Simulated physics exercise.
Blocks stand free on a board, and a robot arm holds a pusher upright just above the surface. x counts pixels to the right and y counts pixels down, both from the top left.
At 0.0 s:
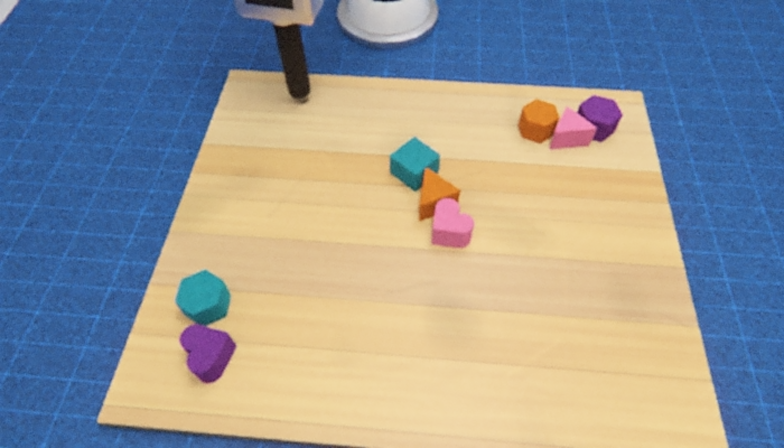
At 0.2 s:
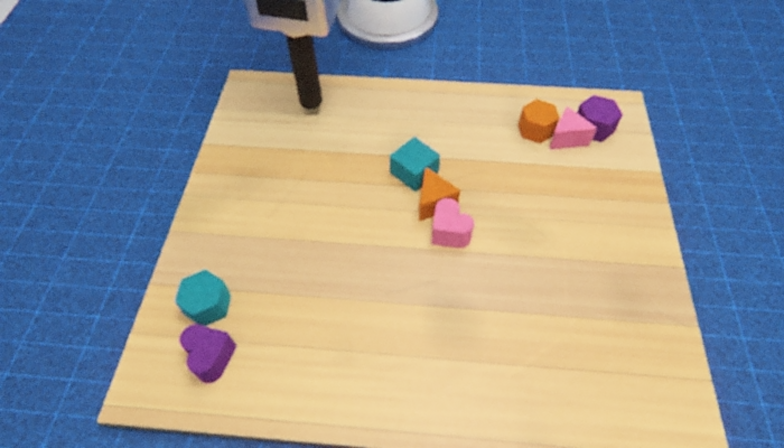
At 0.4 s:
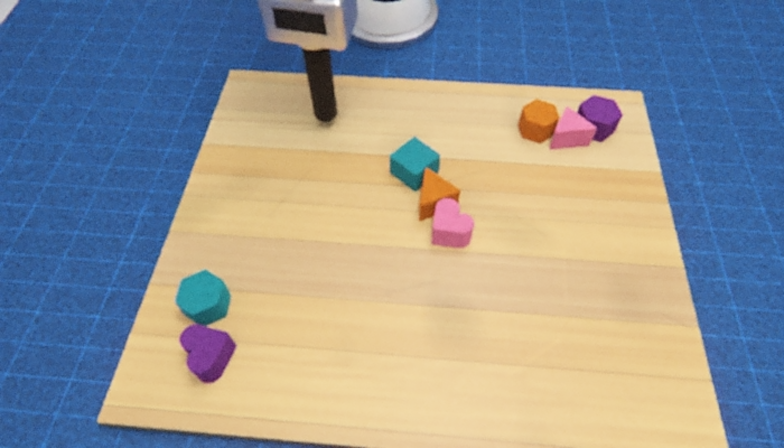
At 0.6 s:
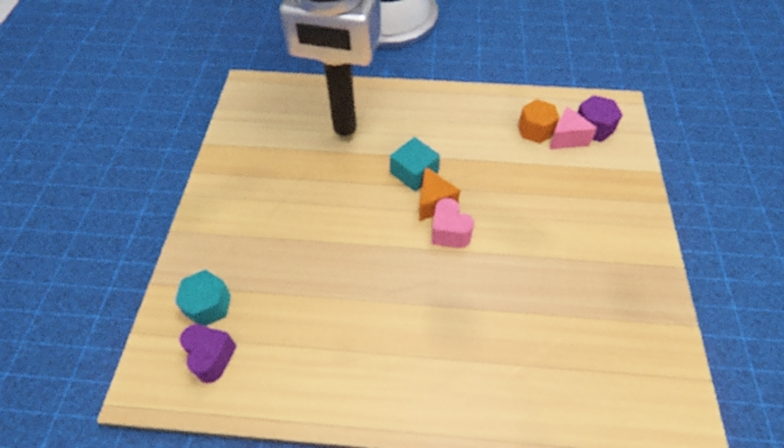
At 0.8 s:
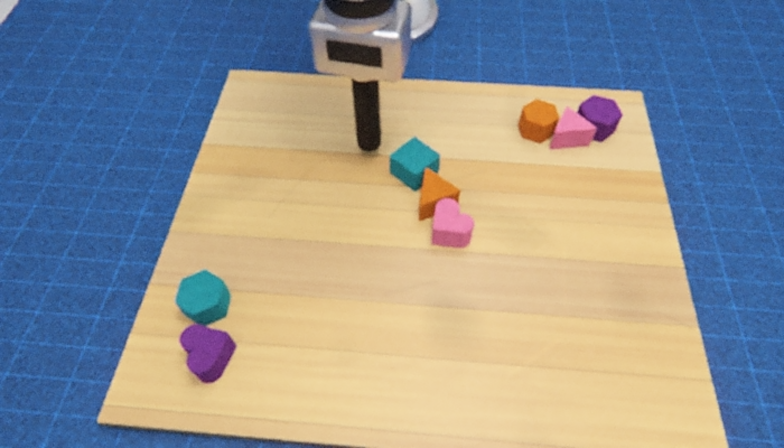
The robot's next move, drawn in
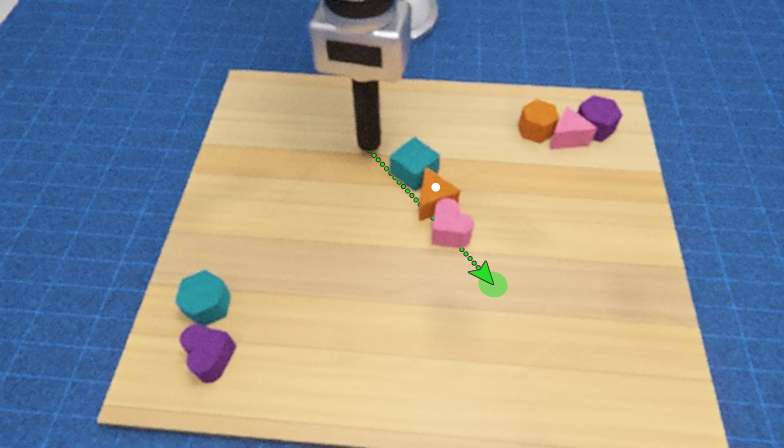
On a wooden board, a robot arm moving its black pusher right and nearer past still coloured blocks, beside a turquoise one.
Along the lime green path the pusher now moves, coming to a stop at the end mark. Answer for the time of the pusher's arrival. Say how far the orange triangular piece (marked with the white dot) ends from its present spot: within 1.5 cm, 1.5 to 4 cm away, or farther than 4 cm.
Once the path is done, the orange triangular piece lies 1.5 to 4 cm from its present place.
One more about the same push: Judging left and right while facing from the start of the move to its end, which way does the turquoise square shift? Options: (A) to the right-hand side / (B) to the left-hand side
I choose B.
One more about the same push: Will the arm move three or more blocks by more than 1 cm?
Yes.
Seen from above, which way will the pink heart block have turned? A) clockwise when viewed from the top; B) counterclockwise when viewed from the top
A.
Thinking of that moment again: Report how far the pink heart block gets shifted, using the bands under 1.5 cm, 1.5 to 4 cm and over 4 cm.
Moves over 4 cm.
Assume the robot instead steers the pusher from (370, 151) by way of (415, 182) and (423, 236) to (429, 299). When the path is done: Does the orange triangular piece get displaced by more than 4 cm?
No, that is not how it ends up.
Drawn move, from (370, 151) directly to (493, 284); the dot is on the orange triangular piece.
What follows on the original path. One third of the way, pusher (407, 183); turquoise square (435, 161), turned 70° anticlockwise; orange triangular piece (449, 186), turned 55° clockwise.
Two thirds of the way, pusher (449, 228); turquoise square (438, 161), turned 75° anticlockwise; orange triangular piece (468, 193), turned 25° anticlockwise; pink heart block (467, 242), turned 50° clockwise.
At the end, pusher (495, 278); turquoise square (438, 161), turned 75° anticlockwise; orange triangular piece (468, 193), turned 25° anticlockwise; pink heart block (507, 300), turned 85° clockwise.
